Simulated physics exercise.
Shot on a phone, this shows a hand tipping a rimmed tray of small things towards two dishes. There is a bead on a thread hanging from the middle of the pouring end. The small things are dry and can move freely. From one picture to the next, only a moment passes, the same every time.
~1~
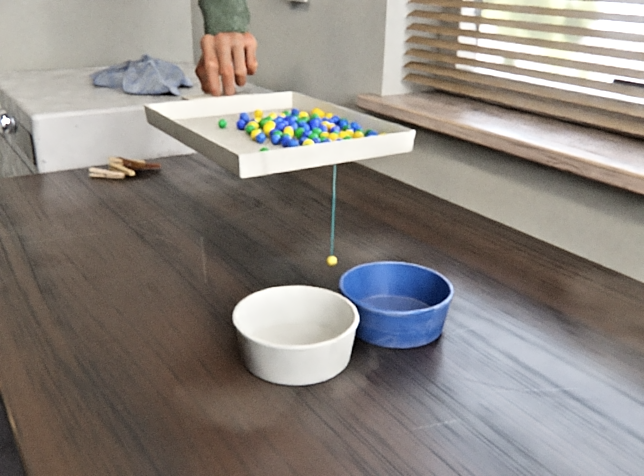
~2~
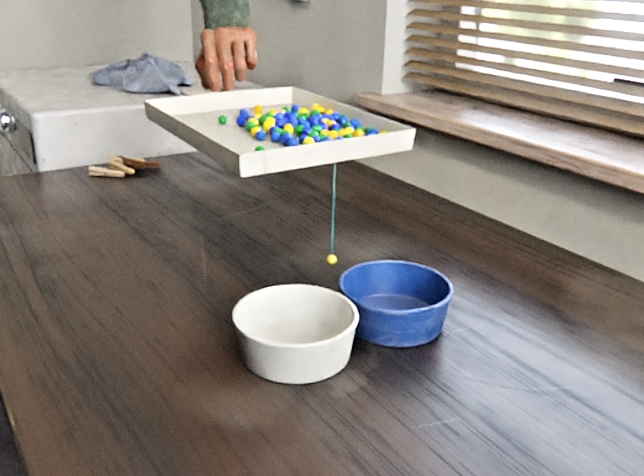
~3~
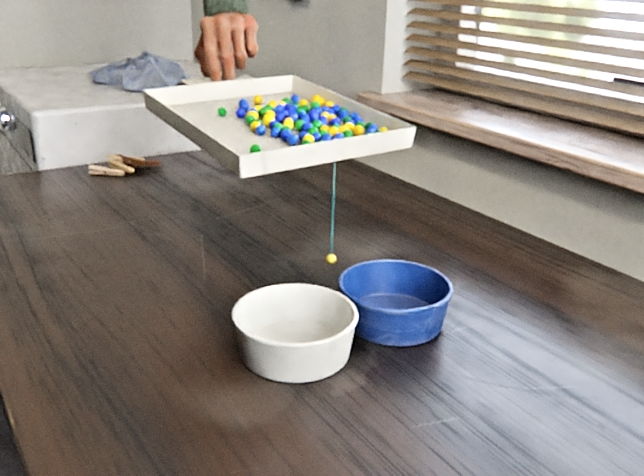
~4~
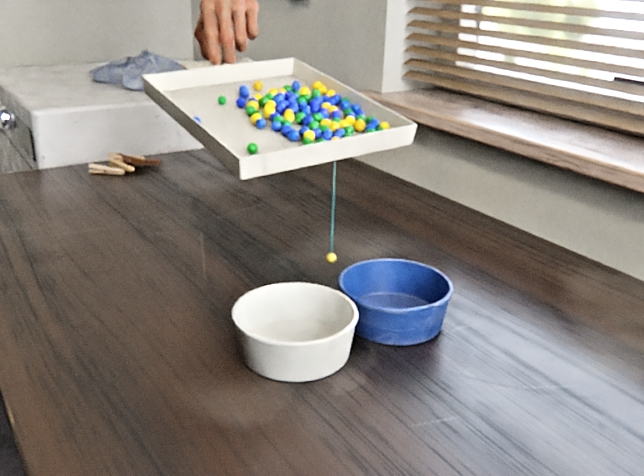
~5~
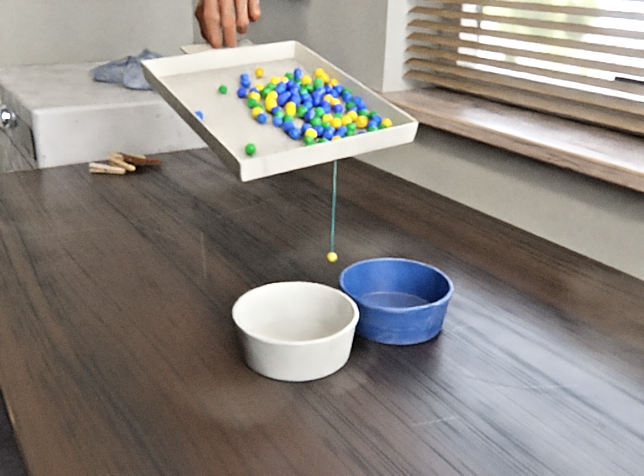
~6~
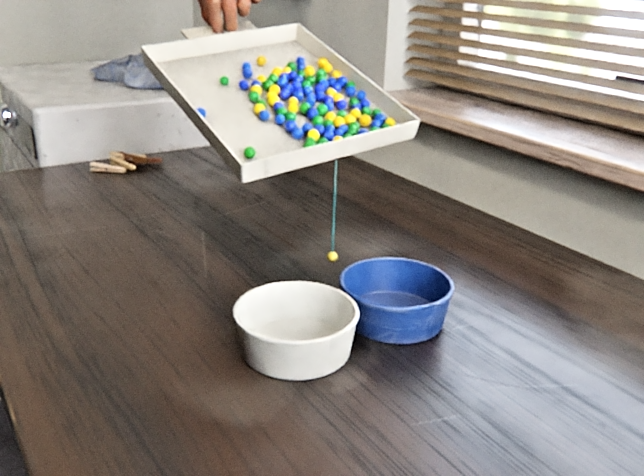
Above a dark wooden table, a hand gradually tilts a tray of colourful beads.
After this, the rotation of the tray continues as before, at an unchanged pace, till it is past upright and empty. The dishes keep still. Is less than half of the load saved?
The dishes end up holding in excess of half.
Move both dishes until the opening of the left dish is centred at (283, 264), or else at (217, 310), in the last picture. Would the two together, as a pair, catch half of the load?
Well, a minority share the first time and a majority share the next.
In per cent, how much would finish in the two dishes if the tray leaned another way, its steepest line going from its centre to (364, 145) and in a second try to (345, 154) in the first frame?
Around 10 percent for the first aim and around 70 percent for the second.
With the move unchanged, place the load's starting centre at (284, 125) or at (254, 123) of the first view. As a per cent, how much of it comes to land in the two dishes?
Estimates in order: 80 percent, 80 percent.
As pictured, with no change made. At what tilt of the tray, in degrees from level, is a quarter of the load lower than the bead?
My estimate is some 105 degrees.
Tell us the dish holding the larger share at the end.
The one in question is the left-side one.
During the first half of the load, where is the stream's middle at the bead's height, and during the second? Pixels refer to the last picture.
I'd put it at roughly (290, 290), and after that at roughly (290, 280).
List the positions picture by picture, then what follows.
In the first frame, corners of the pouring end at (241, 154) and (412, 131), level; middle of the load at (305, 131), round plastic beads; left dish at (329, 358); right dish at (431, 323); bead on its thread at (332, 261).
In the second frame, corners of the pouring end at (241, 154) and (413, 129), level; middle of the load at (305, 128).
In the third frame, corners of the pouring end at (241, 155) and (413, 127), tipped barely, lowest at the left corner; middle of the load at (305, 122).
In the fourth frame, corners of the pouring end at (241, 157) and (414, 124), tipped a little, lowest at the left corner; middle of the load at (306, 114).
In the fifth frame, corners of the pouring end at (242, 160) and (416, 122), tipped a little, lowest at the left corner; middle of the load at (307, 107).
In the sixth frame, corners of the pouring end at (243, 163) and (418, 120), tipped clearly, lowest at the left corner; middle of the load at (310, 103), nearly all on the move; left dish at (329, 354); right dish at (431, 319).
Soon, tray tipped steeply; all on the tray.
A while on, tray tipped right over; about two thirds on the tray; a small part in the left dish; a stray few outside both; about a quarter in the air.
Towards the end, tray tipped past a quarter turn; most in the left dish; a small part in the right dish; a small part outside both.
Finally, tray tipped past a quarter turn; most in the left dish; a small part in the right dish; a small part outside both.
